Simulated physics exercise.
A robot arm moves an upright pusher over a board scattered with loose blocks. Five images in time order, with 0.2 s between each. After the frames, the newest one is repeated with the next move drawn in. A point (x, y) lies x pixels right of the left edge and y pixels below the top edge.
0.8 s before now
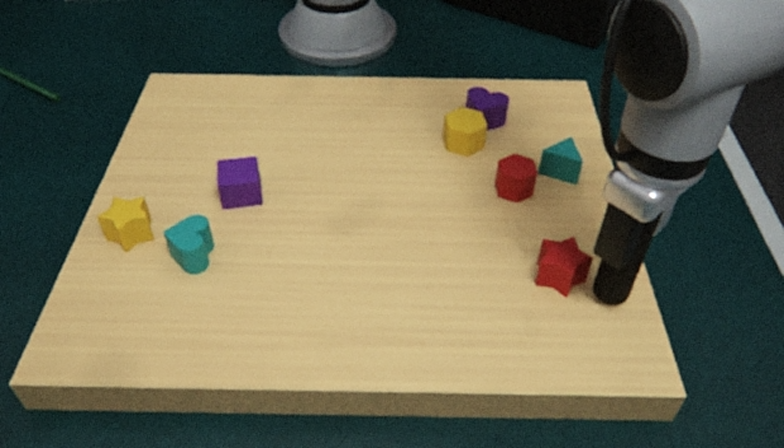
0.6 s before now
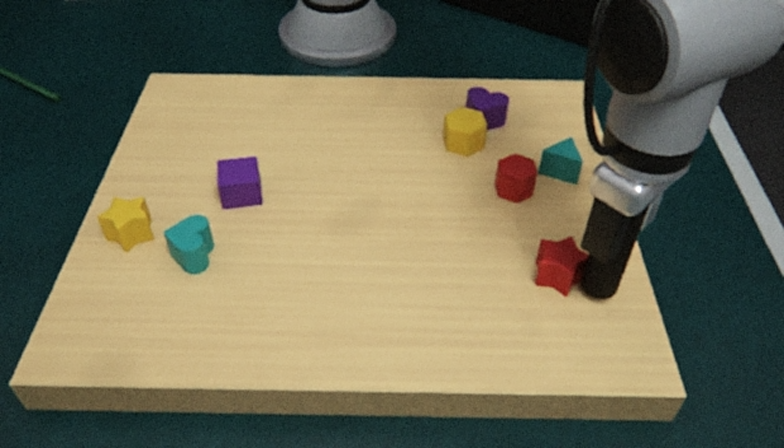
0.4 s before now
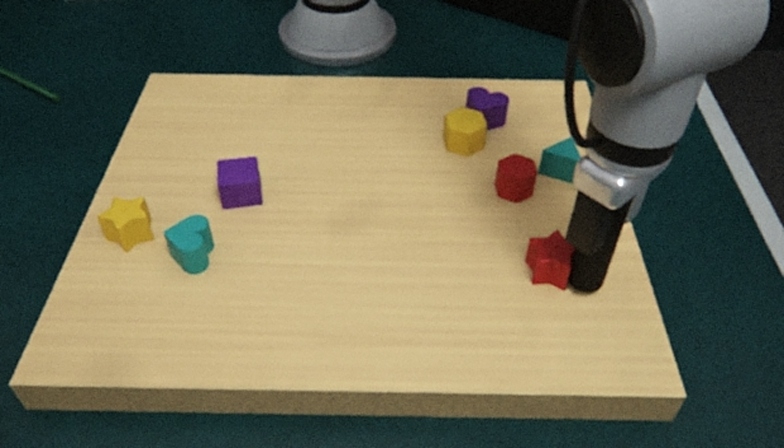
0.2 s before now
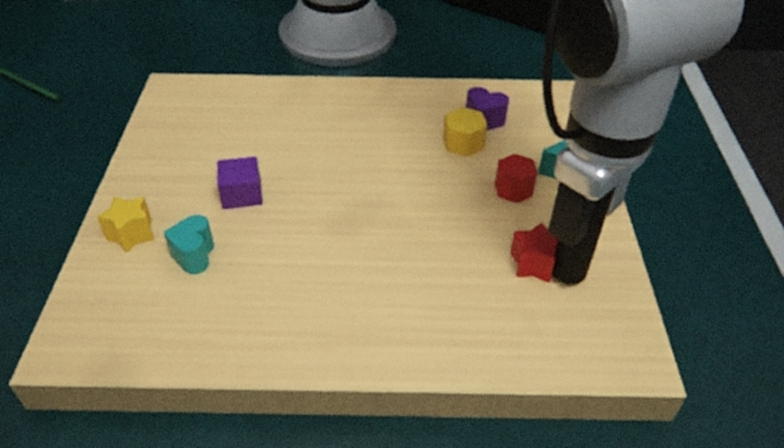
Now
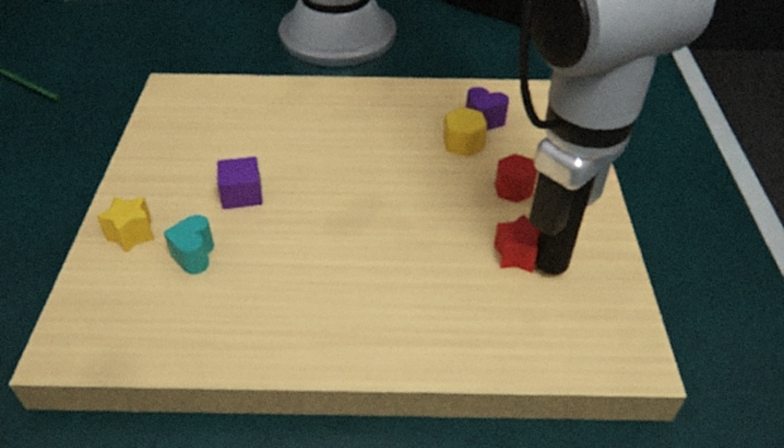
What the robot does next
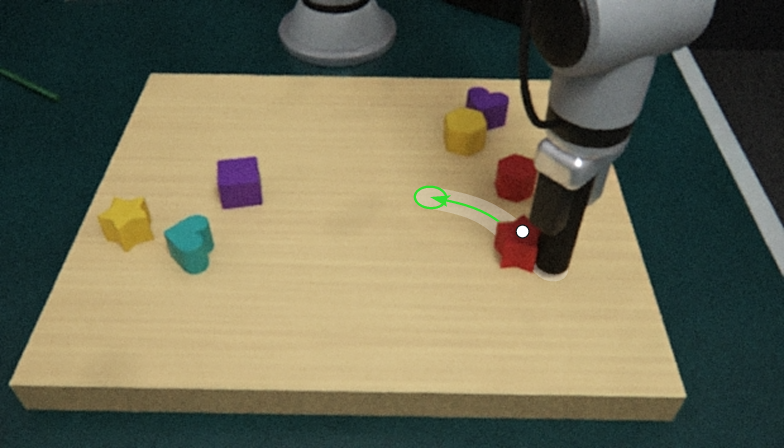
To begin with, a robot arm holds an upright black pusher just right of a red star block on a wooden board scattered with colourful blocks. The pusher moves left against the star, then slides it left and slightly toward the back, nearer the red hexagonal block, while the other blocks stay still.
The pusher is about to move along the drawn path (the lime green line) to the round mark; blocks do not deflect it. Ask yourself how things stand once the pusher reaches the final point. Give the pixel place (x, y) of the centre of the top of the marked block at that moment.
Most likely (469, 210).
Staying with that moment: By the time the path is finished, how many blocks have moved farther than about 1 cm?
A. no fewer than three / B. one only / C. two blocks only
Choice B: One only.
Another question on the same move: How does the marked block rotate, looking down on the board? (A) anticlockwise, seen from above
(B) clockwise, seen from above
A
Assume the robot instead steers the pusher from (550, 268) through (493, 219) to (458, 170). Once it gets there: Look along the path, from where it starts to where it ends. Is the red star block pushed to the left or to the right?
To the left.
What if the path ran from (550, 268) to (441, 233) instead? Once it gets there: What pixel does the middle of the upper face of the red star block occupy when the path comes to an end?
Most likely (414, 196).
Path on the board, from (550, 268) over (515, 235) and (477, 209) to (431, 197); the dot is on the red star block.
What follows on the original path. One third of the way, pusher (517, 229); red star block (486, 214), turned 35° anticlockwise.
Two thirds of the way, pusher (478, 203); red star block (470, 210), turned 90° anticlockwise.
At the end, pusher (431, 191); red hexagonal block in place; red star block (469, 210), turned 95° anticlockwise.
